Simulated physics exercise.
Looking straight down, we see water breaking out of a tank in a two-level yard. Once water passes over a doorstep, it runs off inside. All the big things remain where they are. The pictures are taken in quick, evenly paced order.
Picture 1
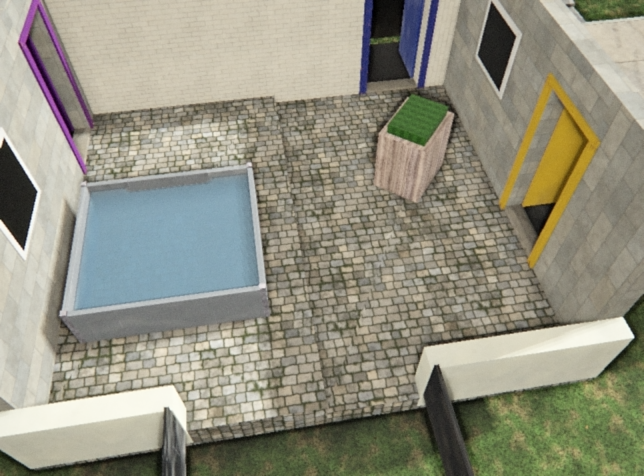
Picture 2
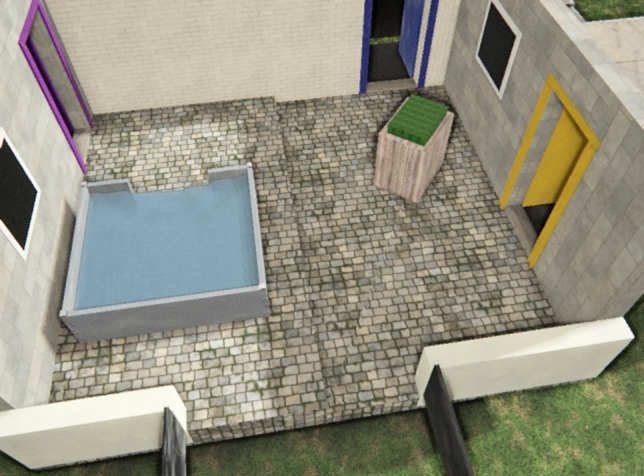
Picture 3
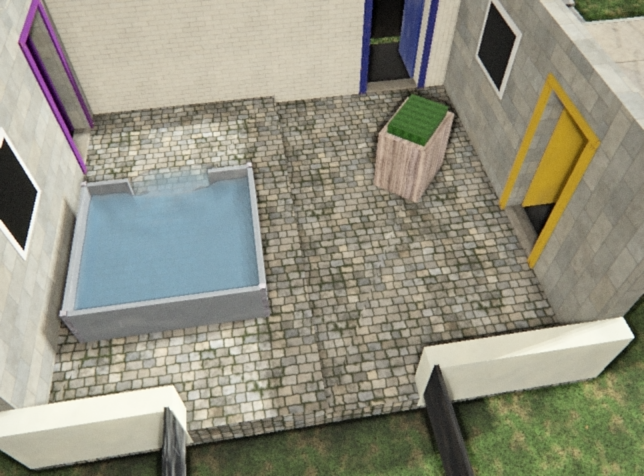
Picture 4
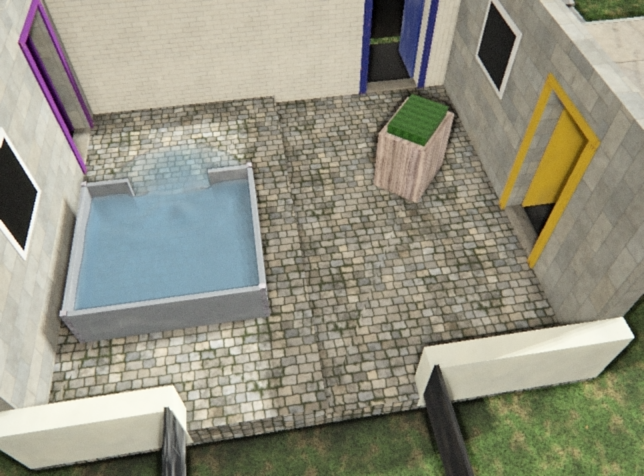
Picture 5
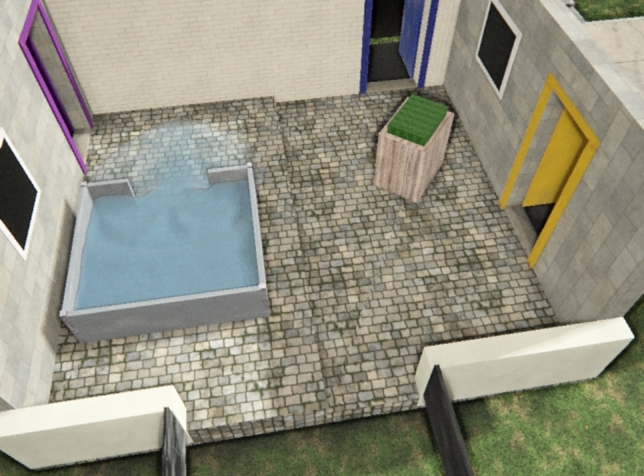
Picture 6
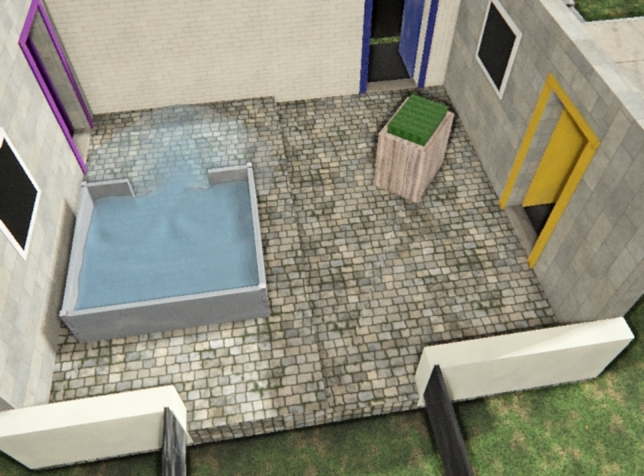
Water lies still in a grey-walled tank at the left of a cobbled courtyard, seen from high above by an unmoving camera. A purple-framed doorway stands at upper left, a blue one at the top and a yellow one at right, with a wooden planter topped in green between. A gap opens in the tank's far wall, and water pours through, fanning thinly across the cobbles behind while ripples cross the surface.
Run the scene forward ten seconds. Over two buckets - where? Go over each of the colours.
The purple door is swamped; the blue door is swamped; the yellow door is not swamped.
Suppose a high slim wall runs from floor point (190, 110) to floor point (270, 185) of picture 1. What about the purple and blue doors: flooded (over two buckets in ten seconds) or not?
The purple one exceeds the threshold; the blue one falls short of the threshold.
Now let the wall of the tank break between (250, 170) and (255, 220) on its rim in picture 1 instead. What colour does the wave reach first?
The door marked yellow.
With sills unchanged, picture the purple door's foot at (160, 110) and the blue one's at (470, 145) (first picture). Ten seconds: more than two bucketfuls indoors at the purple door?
Note - purple one: Beyond the mark.
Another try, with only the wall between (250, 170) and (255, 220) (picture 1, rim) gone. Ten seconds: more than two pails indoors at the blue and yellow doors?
In short: The blue door passes that mark, the yellow door goes over.
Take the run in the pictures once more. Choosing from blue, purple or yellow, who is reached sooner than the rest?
From the pictures, my answer is the one in purple.
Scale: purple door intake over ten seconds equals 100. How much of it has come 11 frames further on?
Result: 10 % of the ten-second total.
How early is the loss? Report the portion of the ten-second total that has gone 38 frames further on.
Close to 60 %.
A moment on, water covers 20 % of the floor; the purple door wet at the sill, nothing in, the blue door not reached, the yellow door not reached.
Next, water covers 30 % of the floor; the purple door over two buckets in, the blue door wet at the sill, nothing in, the yellow door not reached.
Then, water covers 40 % of the floor; the purple door far over two buckets in, the blue door wet at the sill, nothing in, the yellow door not reached.
Later, water covers 70 % of the floor; the purple door far over two buckets in, the blue door under two buckets in, the yellow door wet at the sill, nothing in.
In the end, water covers 90 % of the floor; the purple door far over two buckets in, the blue door over two buckets in, the yellow door wet at the sill, nothing in.
